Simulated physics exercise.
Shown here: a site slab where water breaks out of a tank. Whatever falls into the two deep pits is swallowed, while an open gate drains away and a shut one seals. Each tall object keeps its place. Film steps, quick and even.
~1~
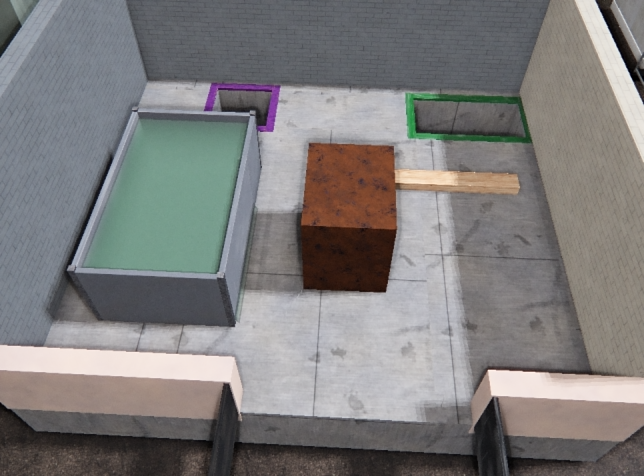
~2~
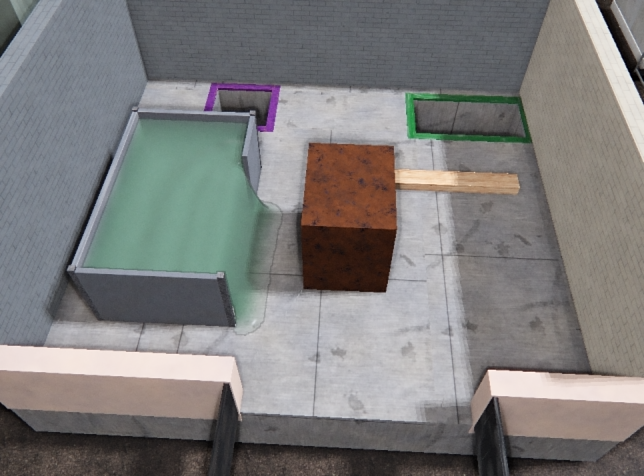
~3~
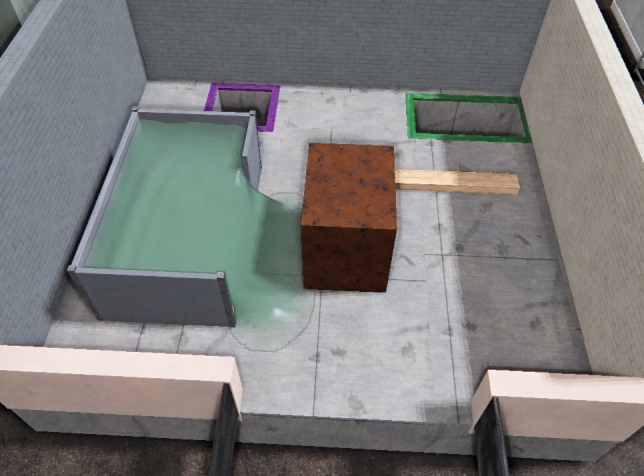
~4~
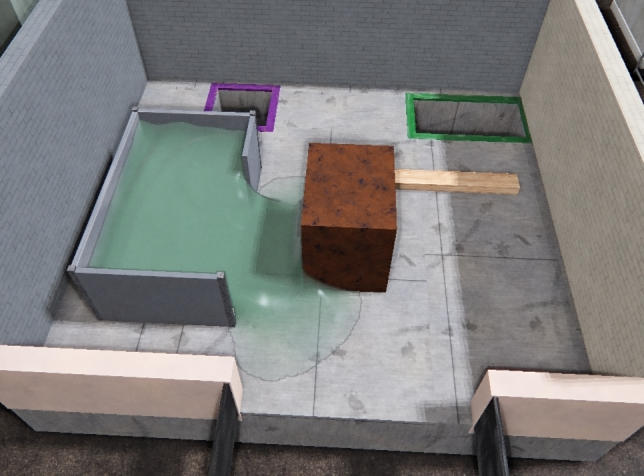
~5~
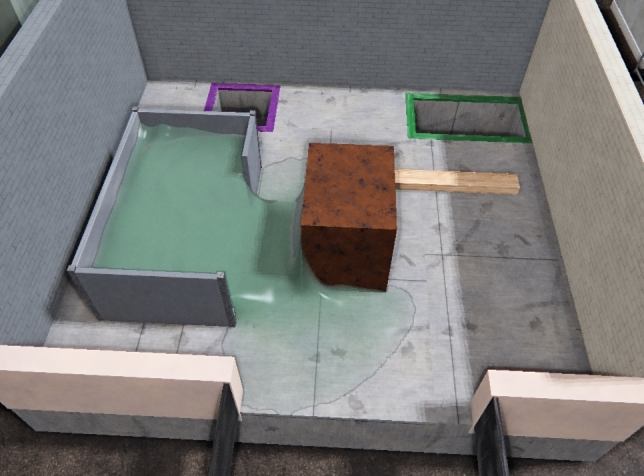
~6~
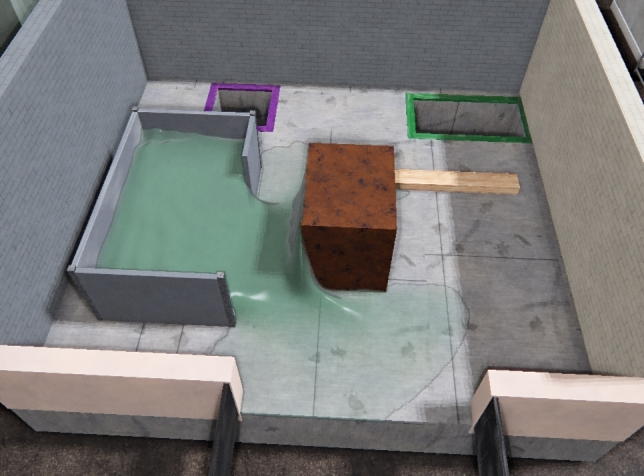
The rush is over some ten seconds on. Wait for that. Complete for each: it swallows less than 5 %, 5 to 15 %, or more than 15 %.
Completed: The gate swallows more than 15 %; the purple pit swallows 5 to 15 %; the green pit swallows more than 15 %.
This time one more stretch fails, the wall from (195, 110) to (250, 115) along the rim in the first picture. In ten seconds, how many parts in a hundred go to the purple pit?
Purple: 60 %.
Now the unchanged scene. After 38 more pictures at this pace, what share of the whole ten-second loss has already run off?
It works out at roughly 80 per cent.
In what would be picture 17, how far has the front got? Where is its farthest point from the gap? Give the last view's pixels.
The flood front should get to about (519, 99).
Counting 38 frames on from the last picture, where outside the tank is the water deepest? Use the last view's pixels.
Somewhere around (273, 273).
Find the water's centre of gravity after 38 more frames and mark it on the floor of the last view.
It is near (302, 228).
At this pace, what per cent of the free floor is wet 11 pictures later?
Estimate: Some 55 in a hundred.
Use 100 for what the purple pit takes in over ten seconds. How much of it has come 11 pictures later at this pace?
20 %.
A moment on, water covers 50 % of the floor; the gate 6 %, the purple pit 0 %, the green pit 1 %.
Next, water covers 55 % of the floor; the gate 17 %, the purple pit 2 %, the green pit 2 %.
Then, water covers 70 % of the floor; the gate 25 %, the purple pit 5 %, the green pit 7 %.
Later, water covers 70 % of the floor; the gate 33 %, the purple pit 8 %, the green pit 15 %.
In the end, water covers 75 % of the floor; the gate 39 %, the purple pit 12 %, the green pit 20 %.
